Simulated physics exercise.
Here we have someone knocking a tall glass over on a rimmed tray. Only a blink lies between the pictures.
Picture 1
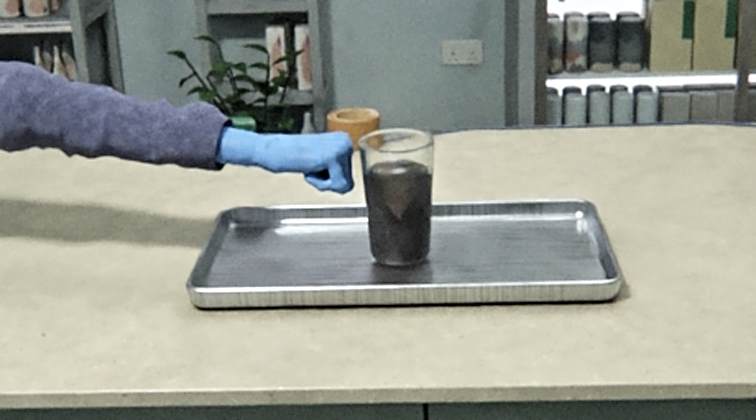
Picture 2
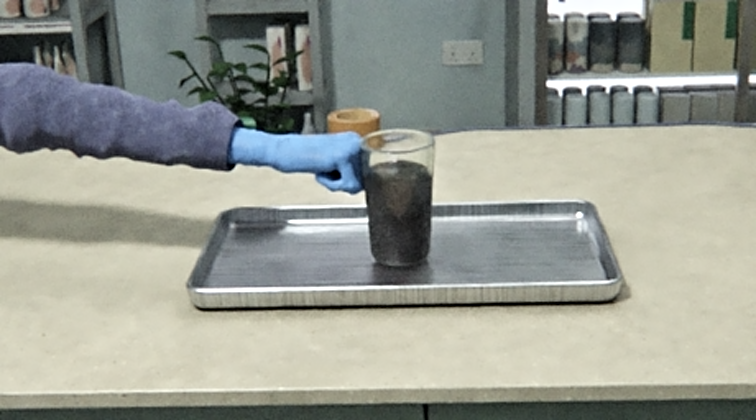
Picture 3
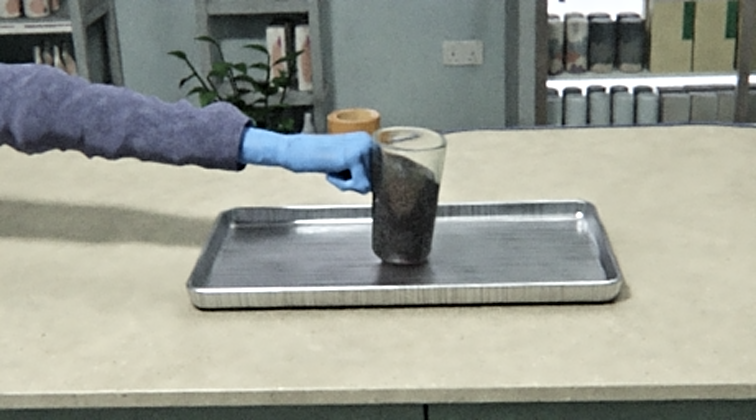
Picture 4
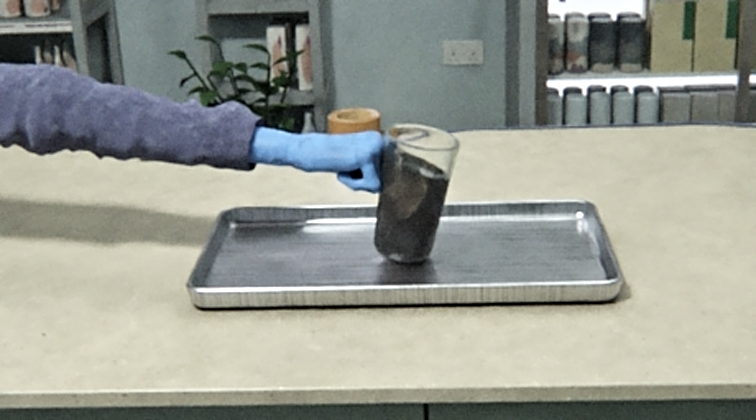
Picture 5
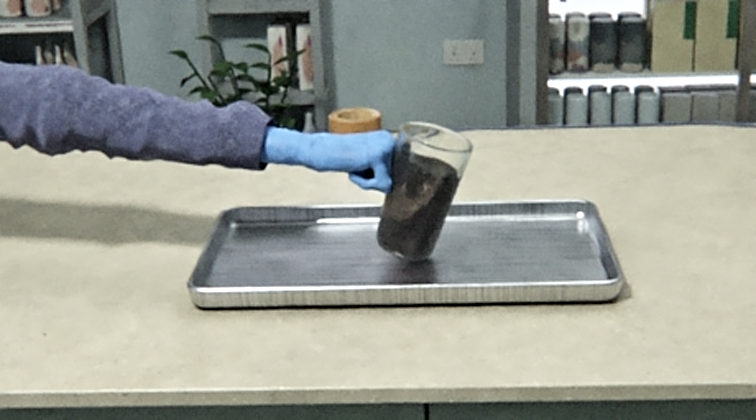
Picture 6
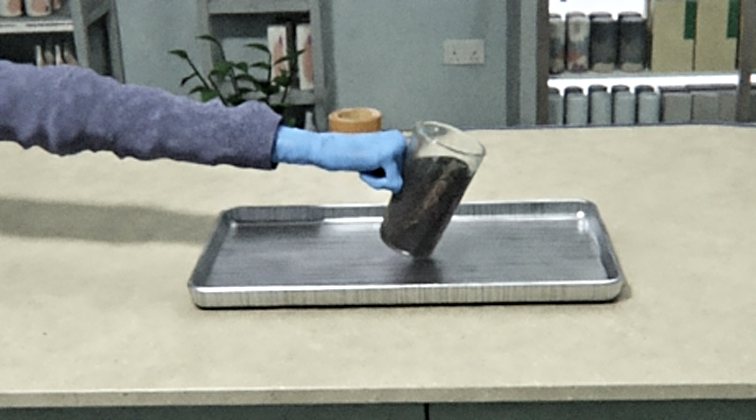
The clip shows a blue-gloved hand in a purple-grey sleeve reaching from the left to a tall glass of dark contents on a rimmed metal tray, then pushing its upper part rightward so the glass leans increasingly right.
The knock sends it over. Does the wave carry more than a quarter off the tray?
After the fall over a quarter gets off the tray.
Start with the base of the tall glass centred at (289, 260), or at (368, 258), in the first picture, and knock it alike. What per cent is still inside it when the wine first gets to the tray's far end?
First some 60, then 75 per cent.
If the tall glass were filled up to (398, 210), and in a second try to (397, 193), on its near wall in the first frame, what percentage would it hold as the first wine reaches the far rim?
In turn 85 and 85 in a hundred.
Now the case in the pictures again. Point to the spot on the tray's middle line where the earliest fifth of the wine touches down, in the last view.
Roughly at (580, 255).
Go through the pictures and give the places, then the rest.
Tilt 0°; right rim (432, 141); surface from (366, 168) to (429, 166); the tray's far rim is at (604, 238); the tray is clear ahead, in the first picture.
Tilt 0°; right rim (433, 142); surface from (366, 169) to (430, 167), in the second picture.
Tilt 6°; right rim (445, 143); surface from (375, 150) to (437, 172), in the third picture.
Tilt 11°; right rim (458, 144); surface from (387, 141) to (447, 172), in the fourth picture.
Tilt 17°; right rim (471, 148); surface from (396, 159) to (459, 167), in the fifth picture.
Tilt 23°; right rim (484, 152); surface from (401, 176) to (468, 162), in the sixth picture.
A moment on, the tall glass is falling and 100 per cent is in the glass, 0 on the tray and 0 above or beyond its rim.
Next, the tall glass lies on its side and 69 per cent is in the glass, 14 on the tray and 17 above or beyond its rim.
Then the tall glass lies on its side and 40 per cent is in the glass, 29 on the tray and 31 above or beyond its rim.
Later the tall glass lies on its side and 22 per cent is in the glass, 42 on the tray and 36 above or beyond its rim.
Finally, 62 per cent is held by tray and glass, 38 is off the tray.
